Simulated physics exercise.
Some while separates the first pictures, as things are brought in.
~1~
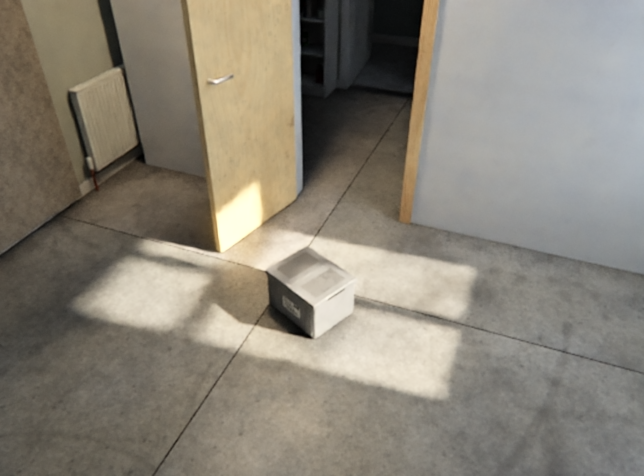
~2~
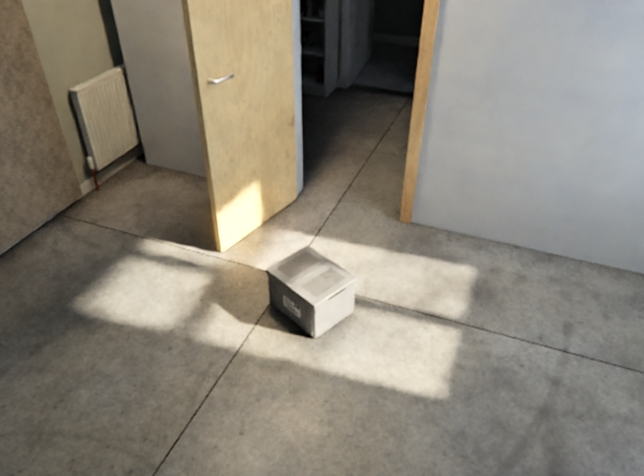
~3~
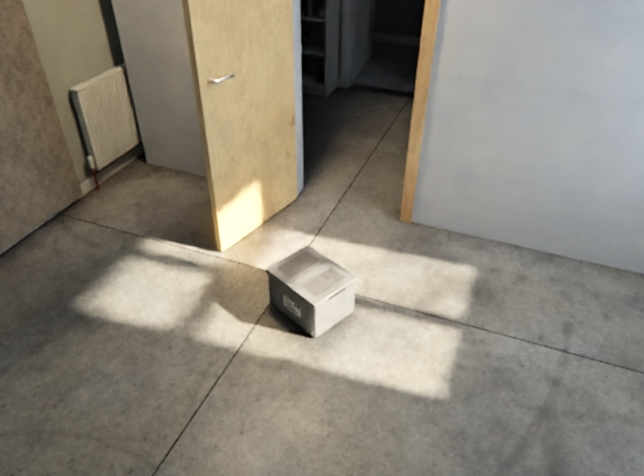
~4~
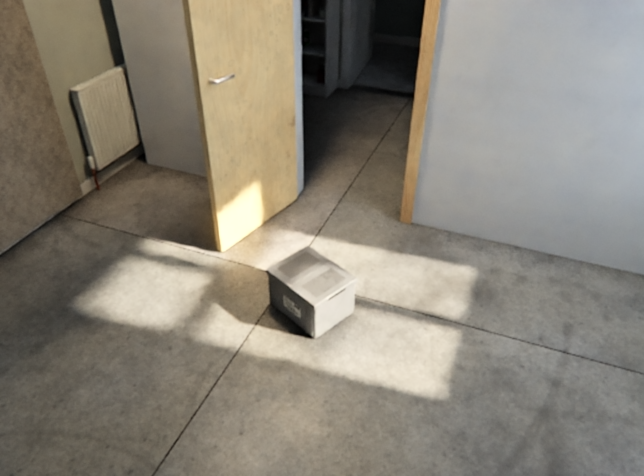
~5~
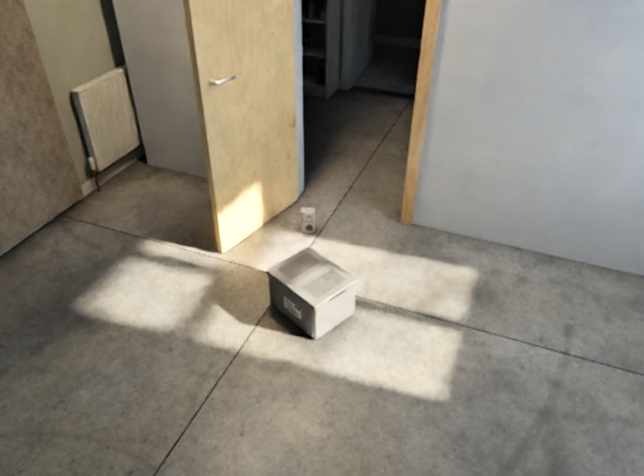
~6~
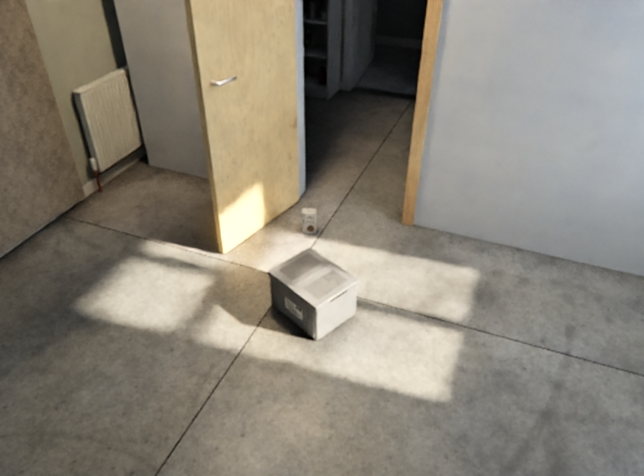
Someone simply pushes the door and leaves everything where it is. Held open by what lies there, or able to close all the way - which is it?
Able to close.
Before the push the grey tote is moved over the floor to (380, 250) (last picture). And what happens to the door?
Well, after that the door gets caught.
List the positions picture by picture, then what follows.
The first frame shows door wide open and still; grey tote (311, 291).
The second frame shows door wide open and still; grey tote (311, 291).
The third frame shows door wide open and still; grey tote (311, 291).
The fourth frame shows door wide open and still; grey tote (311, 291).
The fifth frame shows door wide open and still; grey tote (312, 292).
The sixth frame shows door wide open and still; white carton (309, 221); grey tote (313, 293).
Then, 1.30 s after the last picture, open by 55°; white carton slid about its own width near (319, 220).
Then, 1.90 s after the last picture, open by 23°; white carton slid well along near (346, 210).
At rest, open by 0°; moved from the start, white carton; grey tote in place. Seen from the same camera at the end, white carton near (358, 198).
